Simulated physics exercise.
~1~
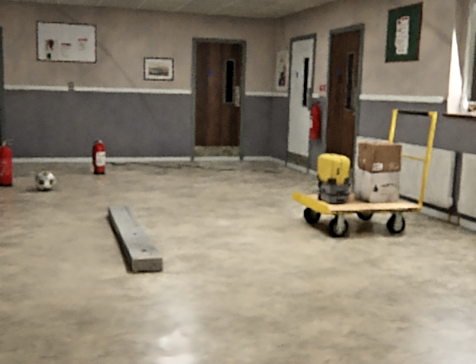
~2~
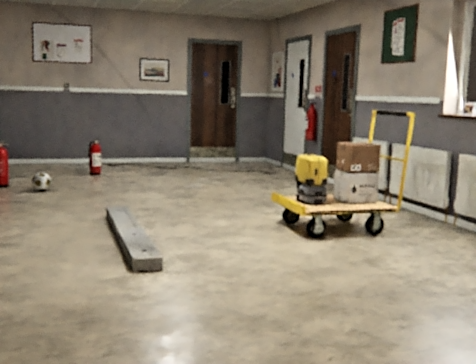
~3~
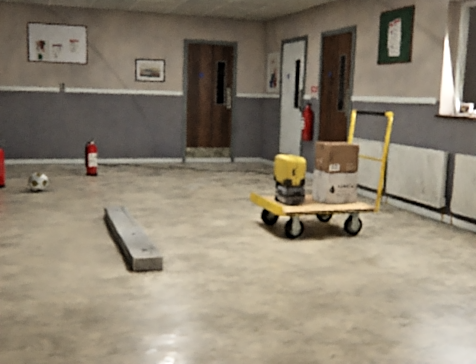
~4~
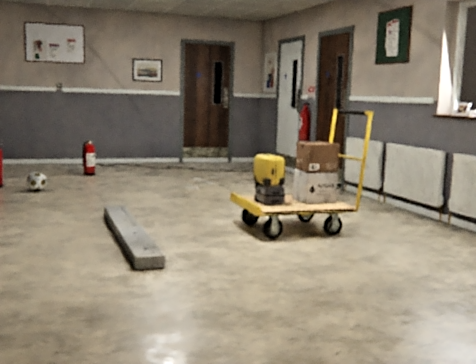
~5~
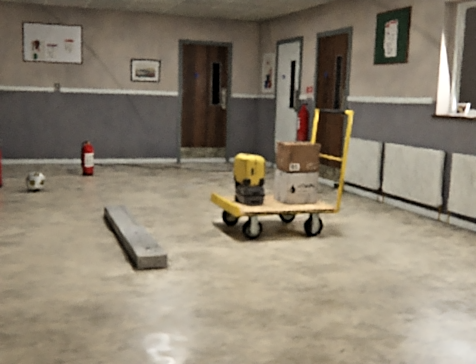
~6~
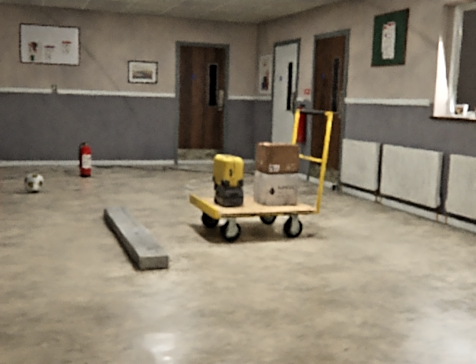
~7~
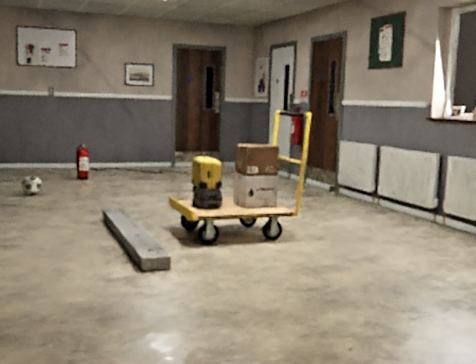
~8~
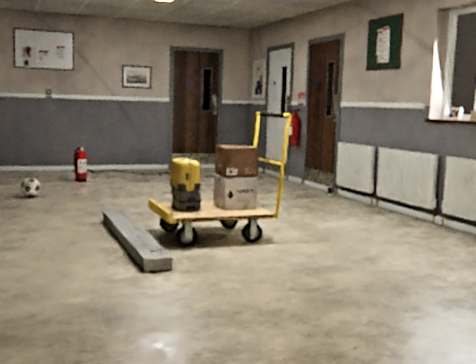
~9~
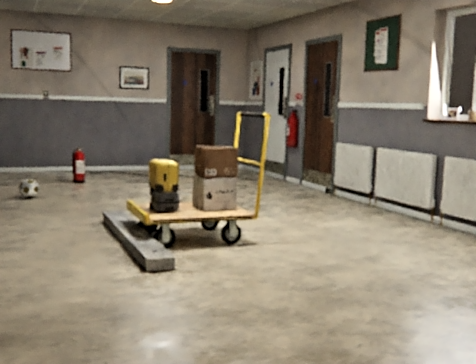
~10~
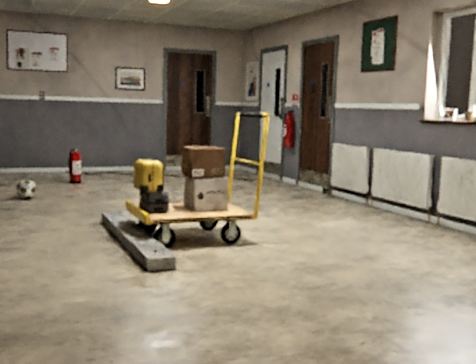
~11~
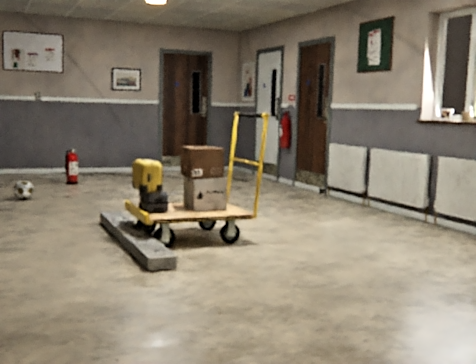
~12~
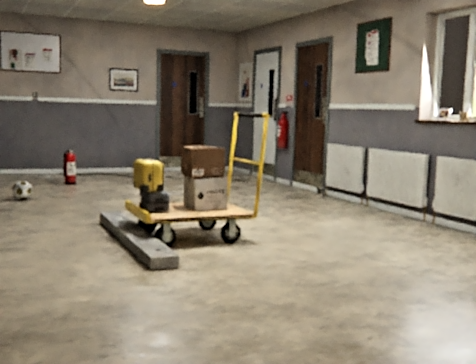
A loaded yellow trolley rolls left, stops against a low kerb, and keeps its load aboard.
